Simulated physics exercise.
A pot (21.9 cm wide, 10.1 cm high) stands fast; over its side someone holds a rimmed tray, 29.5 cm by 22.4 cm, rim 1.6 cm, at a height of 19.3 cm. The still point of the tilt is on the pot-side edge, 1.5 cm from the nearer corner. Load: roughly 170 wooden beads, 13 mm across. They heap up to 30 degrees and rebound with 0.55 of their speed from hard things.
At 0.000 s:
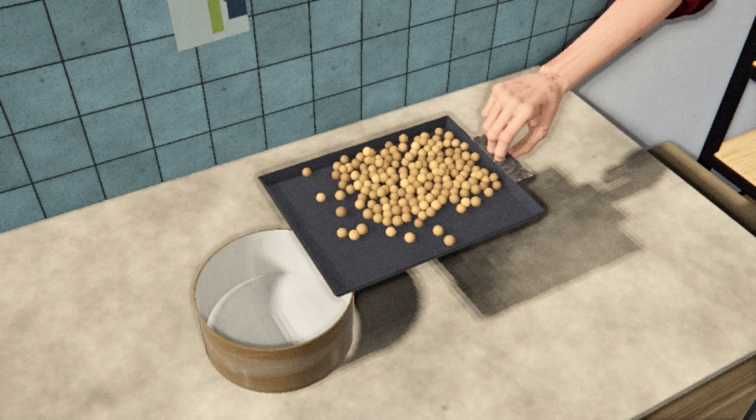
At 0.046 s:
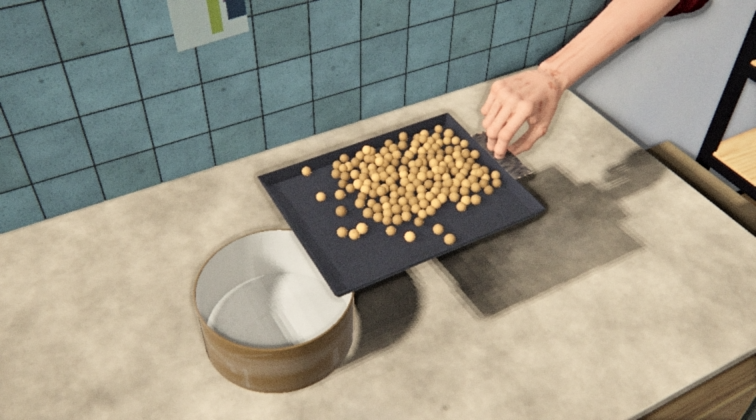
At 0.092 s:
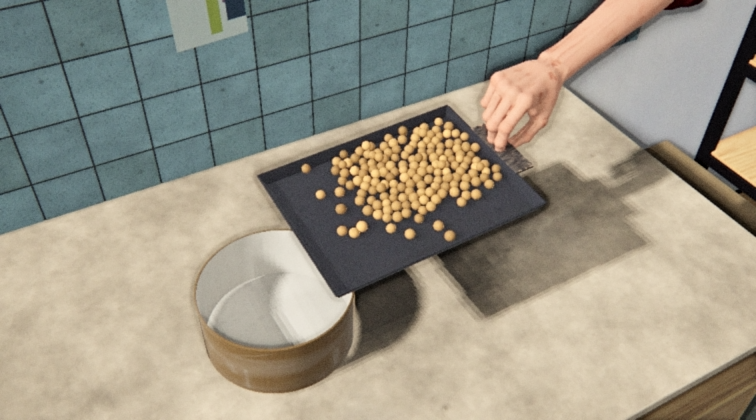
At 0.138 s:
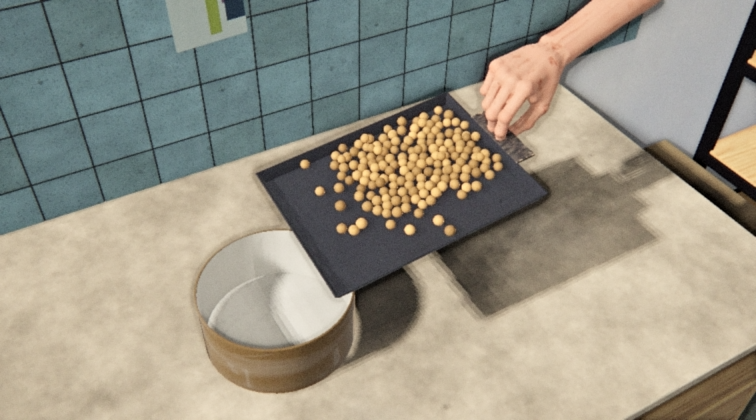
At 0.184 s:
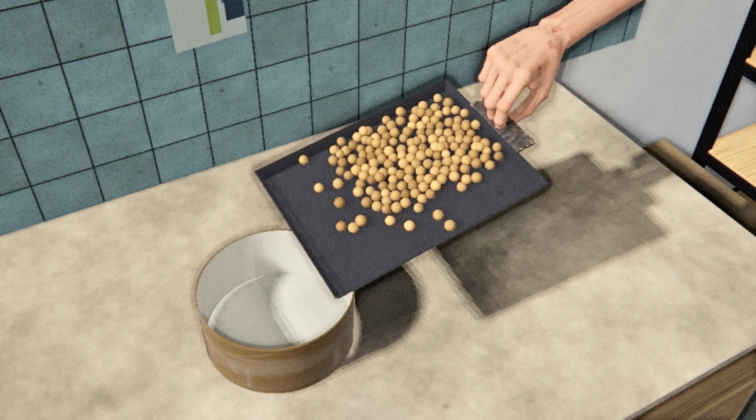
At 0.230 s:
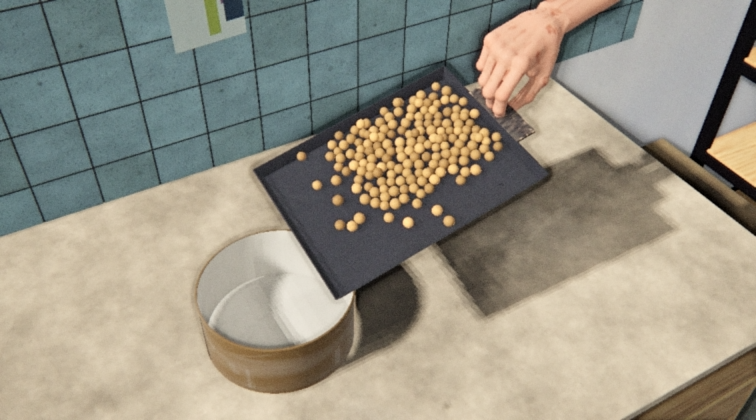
A hand raising the far right side of a dark tray of small wooden beads beside a round pot on a counter.
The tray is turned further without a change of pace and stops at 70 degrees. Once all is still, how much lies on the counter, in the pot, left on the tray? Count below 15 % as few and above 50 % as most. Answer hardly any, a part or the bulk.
Counter: The bulk, pot: A part, tray: Hardly any.
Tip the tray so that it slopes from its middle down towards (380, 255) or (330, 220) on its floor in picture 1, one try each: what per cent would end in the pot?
Some 0 and 85 per cent.
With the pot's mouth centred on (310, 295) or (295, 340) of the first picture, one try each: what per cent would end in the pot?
Some 30 and 90 per cent.
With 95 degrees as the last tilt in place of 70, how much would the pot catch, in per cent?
Then about 25 per cent.
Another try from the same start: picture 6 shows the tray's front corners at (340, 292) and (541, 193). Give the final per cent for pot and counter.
Pot 0, counter 100.
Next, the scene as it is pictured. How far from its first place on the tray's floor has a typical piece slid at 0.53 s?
About 9 cm.
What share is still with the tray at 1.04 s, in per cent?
About 5 per cent.
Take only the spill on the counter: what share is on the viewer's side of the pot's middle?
Some 100 per cent.
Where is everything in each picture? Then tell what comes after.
In the first picture, tray tilt 0 degrees, front corners at (338, 288) and (537, 209); middle of the pieces at (412, 179); pot at (275, 285).
In the second picture, tray tilt 1 degrees, front corners at (338, 288) and (537, 207); middle of the pieces at (412, 178).
In the third picture, tray tilt 3 degrees, front corners at (338, 289) and (538, 201), lowest corner left front; middle of the pieces at (412, 173).
In the fourth picture, tray tilt 7 degrees, front corners at (338, 290) and (539, 191), lowest corner left front; middle of the pieces at (412, 165).
In the fifth picture, tray tilt 11 degrees, front corners at (338, 290) and (539, 182), lowest corner left front; middle of the pieces at (411, 158).
In the sixth picture, tray tilt 16 degrees, front corners at (338, 291) and (540, 173), lowest corner left front; middle of the pieces at (410, 151); pot at (276, 285). The tray's pace is about 90 degrees a second.
Then, at 0.53 s, tilt 43 degrees; the tray holds 100 %, the pot 0 %.
After 0.72 s, tilt 60 degrees; the tray holds 60 %, the pot 0 %.
Then, at 1.04 s, tilt 70 degrees; the tray holds 5 %, the pot 20 %.
In the end, at 2.4 s, counter 75 %, pot 25 %, tray 0 %.
